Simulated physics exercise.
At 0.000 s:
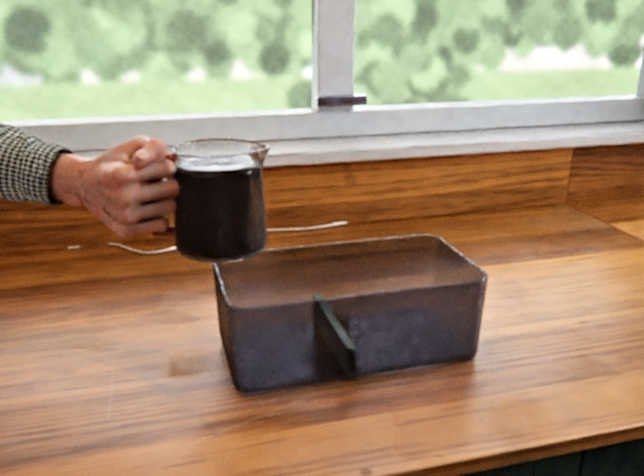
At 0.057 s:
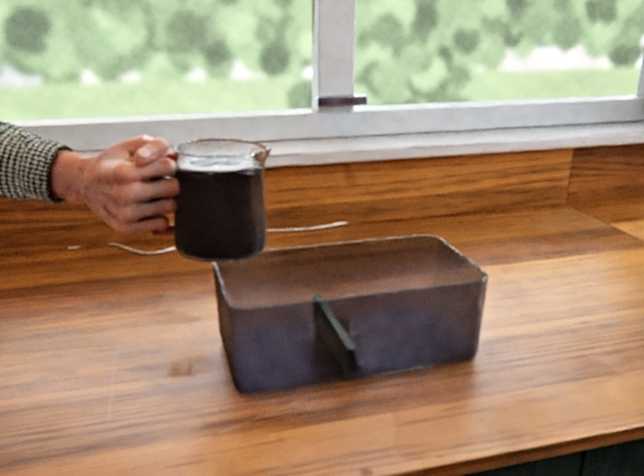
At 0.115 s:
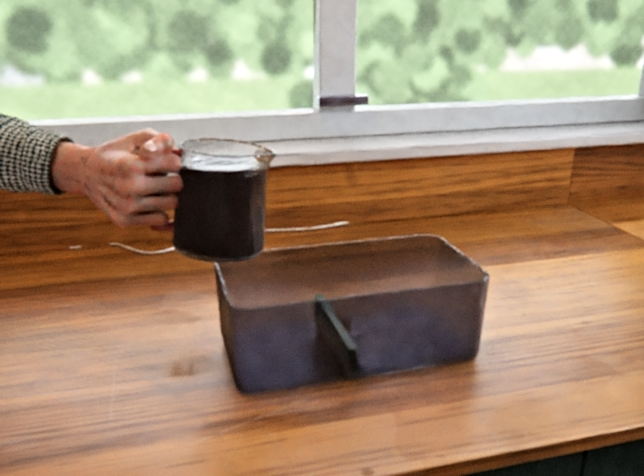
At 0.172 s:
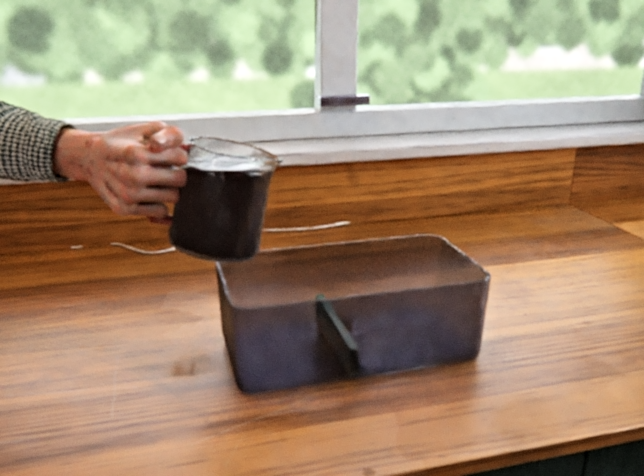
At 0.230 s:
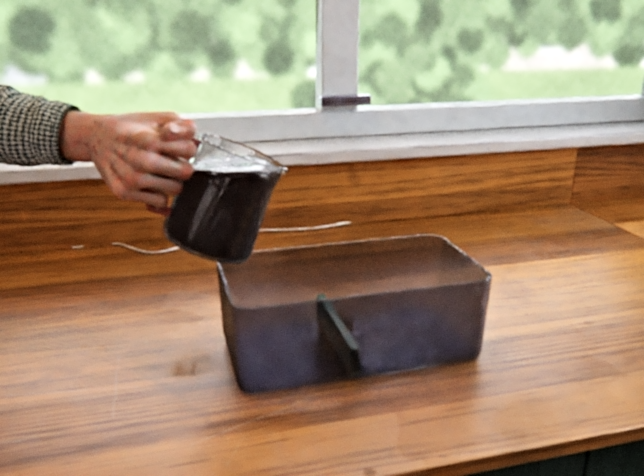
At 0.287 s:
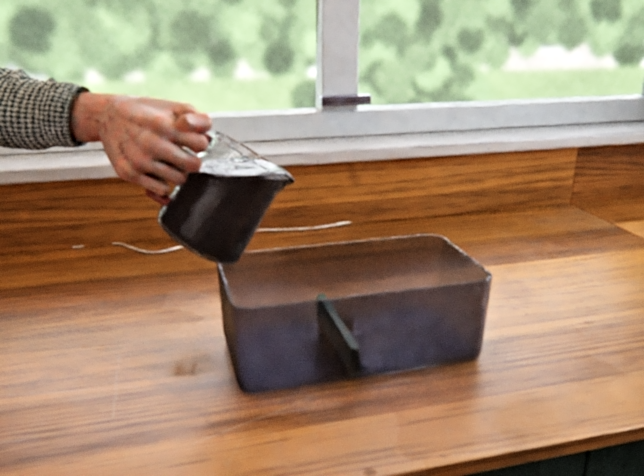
A hand in a checked sleeve tilts a small glass jug of dark coffee steadily to the right, its base swinging left as its rim dips beside and above a basin. The long, dark grey-brown basin rests right of centre on a glossy wooden counter, with a small dark wall across its middle. A nearly still camera looks slightly down towards a white-framed window and blurred greenery.
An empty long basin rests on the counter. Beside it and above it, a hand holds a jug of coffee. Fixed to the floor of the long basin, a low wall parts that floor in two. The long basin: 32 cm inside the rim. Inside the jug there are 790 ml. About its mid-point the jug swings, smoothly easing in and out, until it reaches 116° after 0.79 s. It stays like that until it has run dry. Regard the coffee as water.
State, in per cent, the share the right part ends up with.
The right part ends up with roughly 27 %.
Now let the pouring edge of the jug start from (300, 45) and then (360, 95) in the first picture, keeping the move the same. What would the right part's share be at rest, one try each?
Try 1: 90 %; try 2: 85 %.
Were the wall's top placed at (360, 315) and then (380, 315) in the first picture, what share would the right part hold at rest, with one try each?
One try each: Around 10 percent and then around 10 percent.
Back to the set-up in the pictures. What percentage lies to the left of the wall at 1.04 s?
Left share: Approx. 70 %.
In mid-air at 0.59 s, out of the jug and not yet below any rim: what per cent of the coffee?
At that moment, about 20 percent.
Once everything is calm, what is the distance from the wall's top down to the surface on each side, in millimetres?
The left comes to roughly 14 mm and the right to roughly 32 mm.
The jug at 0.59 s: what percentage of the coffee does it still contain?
Close to 60 in a hundred.
By 0.59 s the tilt is 98° and 59 per cent is still to pour, 10 is left of the wall and 12 right of it.
By 0.81 s the tilt is 116° and 12 per cent is still to pour, 58 is left of the wall and 24 right of it.
By 1.04 s the tilt is 116° and 1 per cent is still to pour, 70 is left of the wall and 25 right of it.
By 1.29 s the tilt is 116° and 0 per cent is still to pour, 70 is left of the wall and 26 right of it.
At rest 70 per cent lies left of the wall, 27 right of it and 3 outside.
